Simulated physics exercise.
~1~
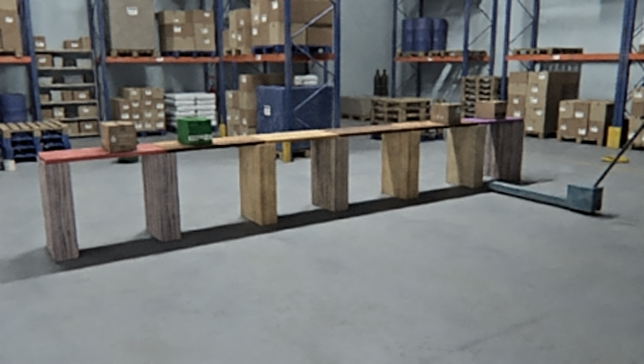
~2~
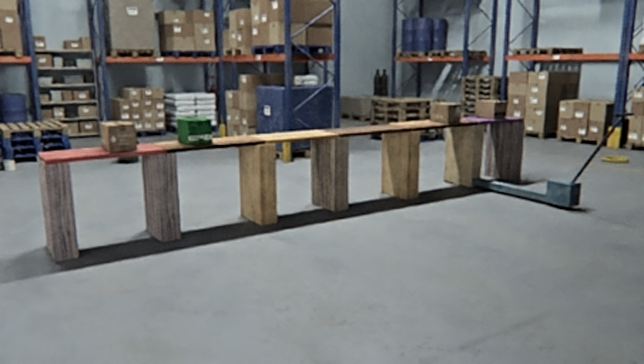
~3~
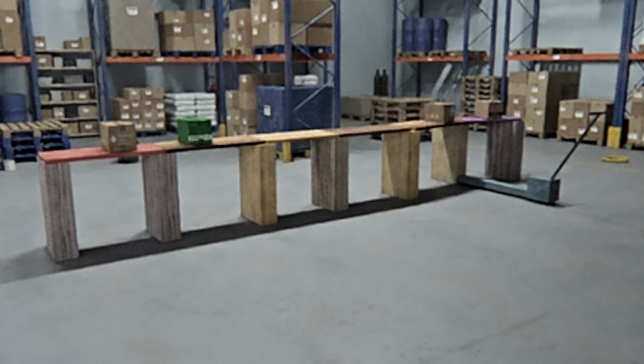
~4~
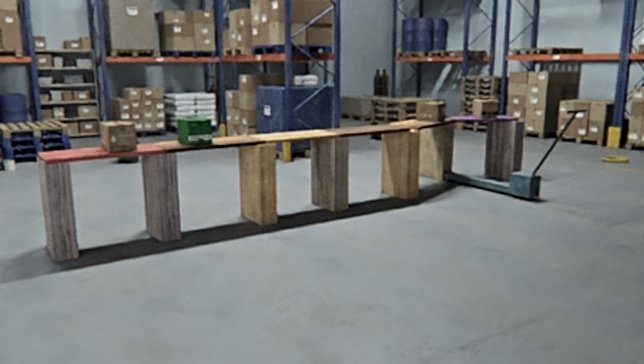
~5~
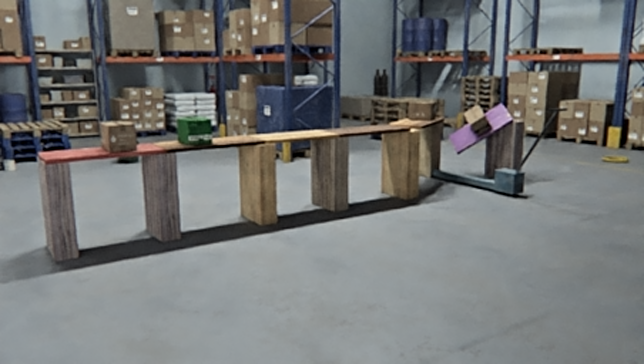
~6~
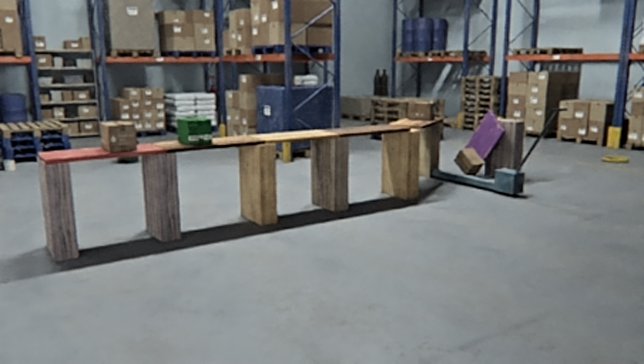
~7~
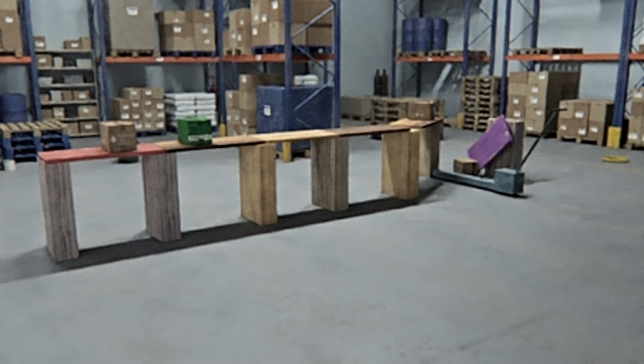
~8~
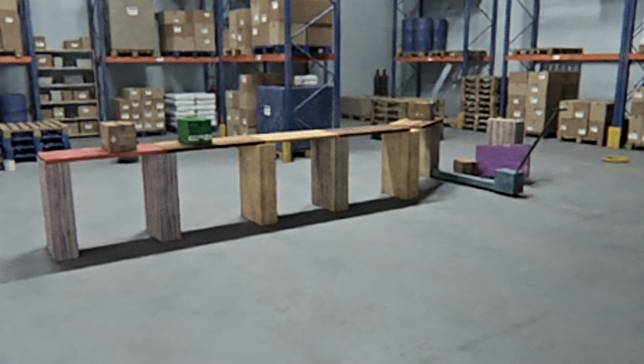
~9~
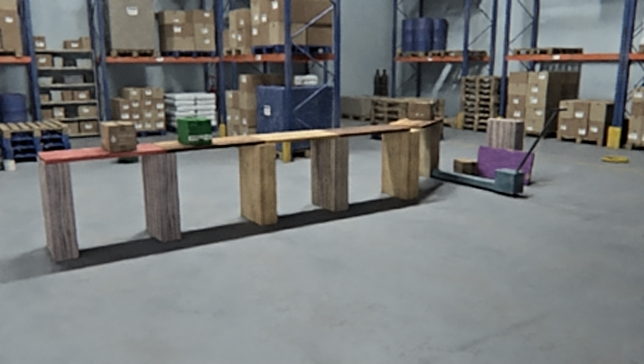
In a warehouse, a floor jack pushes an upright left, and the purple board falls.
